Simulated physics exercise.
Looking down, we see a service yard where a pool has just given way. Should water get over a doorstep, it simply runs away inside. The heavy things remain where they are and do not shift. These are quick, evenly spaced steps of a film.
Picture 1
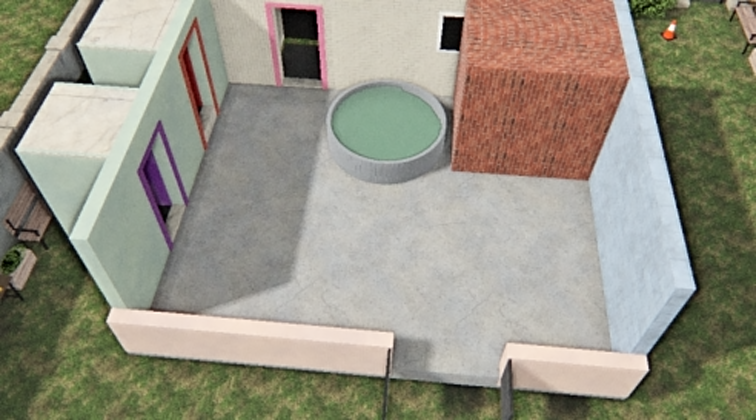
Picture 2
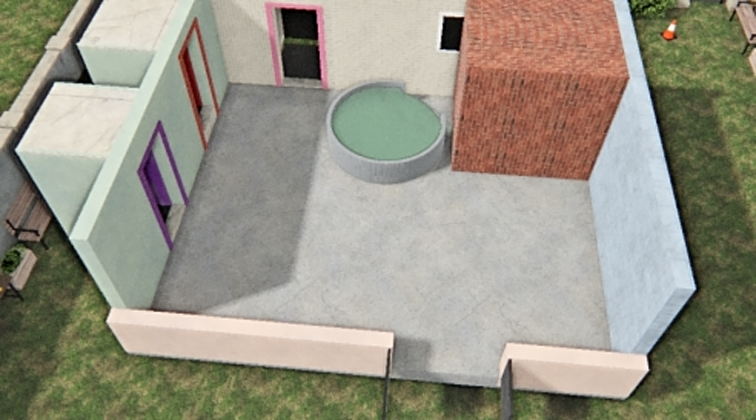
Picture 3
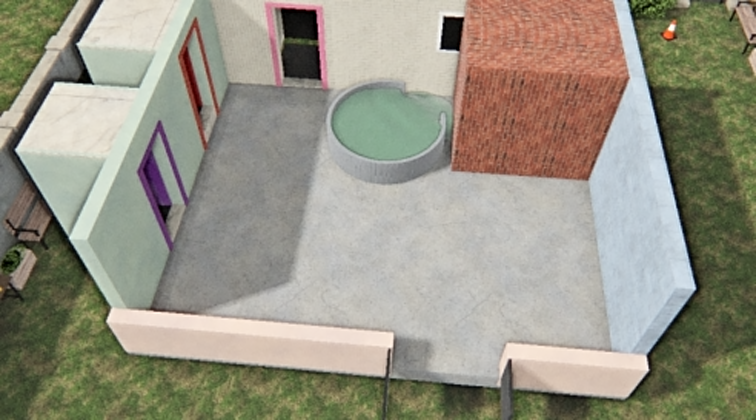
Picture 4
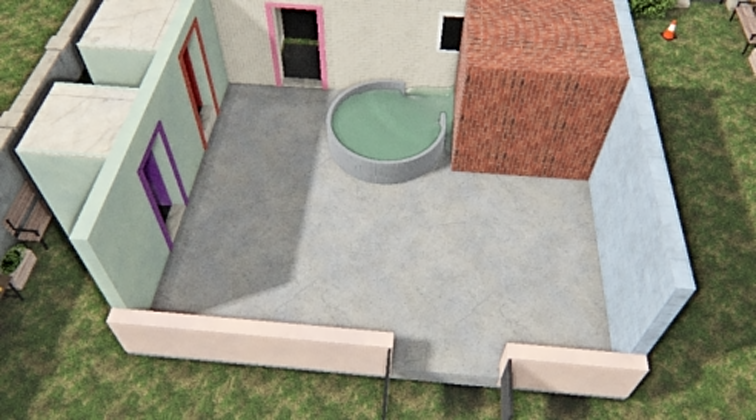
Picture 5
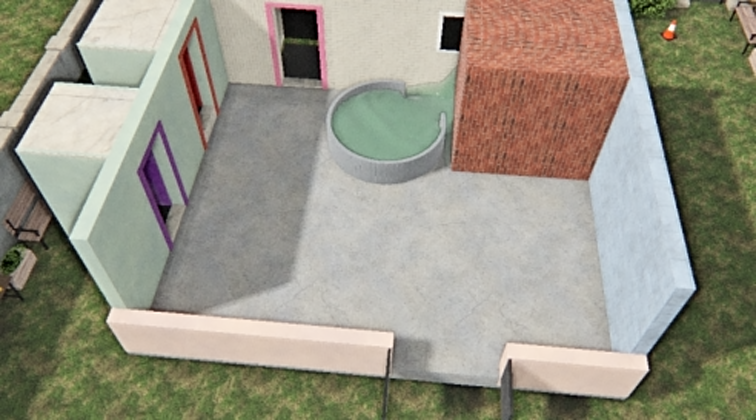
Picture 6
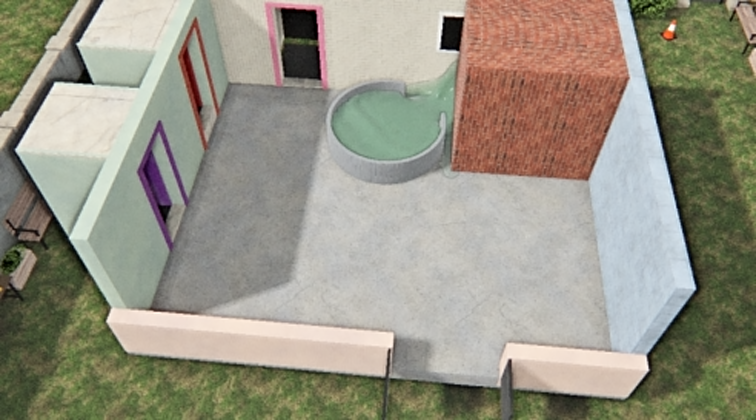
At the start, a round grey tank of green water stands whole and still in a walled yard beside a brick block. Then its rim opens on the far right side, and pale green water pours through the gap, spreading a little way into the narrow space between the tank, back wall and bricks.
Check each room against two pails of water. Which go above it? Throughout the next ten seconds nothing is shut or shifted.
The pink door stays at or below; the purple door stays at or below; the red door stays at or below.
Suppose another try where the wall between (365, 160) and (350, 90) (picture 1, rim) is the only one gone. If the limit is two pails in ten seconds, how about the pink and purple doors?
I'd say the pink ends up above, and the purple ends up above.
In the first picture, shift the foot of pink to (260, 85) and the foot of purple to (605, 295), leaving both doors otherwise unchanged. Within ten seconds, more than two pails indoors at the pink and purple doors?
One by one: The pink one lets more in, the purple one takes less.
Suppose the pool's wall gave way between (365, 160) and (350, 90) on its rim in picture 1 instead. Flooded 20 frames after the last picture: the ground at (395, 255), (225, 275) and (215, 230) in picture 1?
Going through them, the first would be still bare, the next submerged and the last submerged.
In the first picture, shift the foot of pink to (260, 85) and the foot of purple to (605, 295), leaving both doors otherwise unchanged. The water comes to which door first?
Result: The door marked pink.
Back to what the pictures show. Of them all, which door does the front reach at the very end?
That would be the purple one.
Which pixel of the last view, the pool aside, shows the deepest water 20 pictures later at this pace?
My best guess is roughly (441, 126).
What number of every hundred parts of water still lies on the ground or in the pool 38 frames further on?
Estimate: Near 98 %.
A moment on, water covers 5 % of the floor; the pink door not reached, the purple door not reached, the red door not reached.
Next, water covers 20 % of the floor; the pink door wet at the sill, nothing in, the purple door not reached, the red door not reached.
Then, water covers 30 % of the floor; the pink door under two buckets in, the purple door not reached, the red door wet at the sill, nothing in.
Later, water covers 55 % of the floor; the pink door under two buckets in, the purple door wet at the sill, nothing in, the red door wet at the sill, nothing in.
In the end, water covers 65 % of the floor; the pink door under two buckets in, the purple door wet at the sill, nothing in, the red door wet at the sill, nothing in.
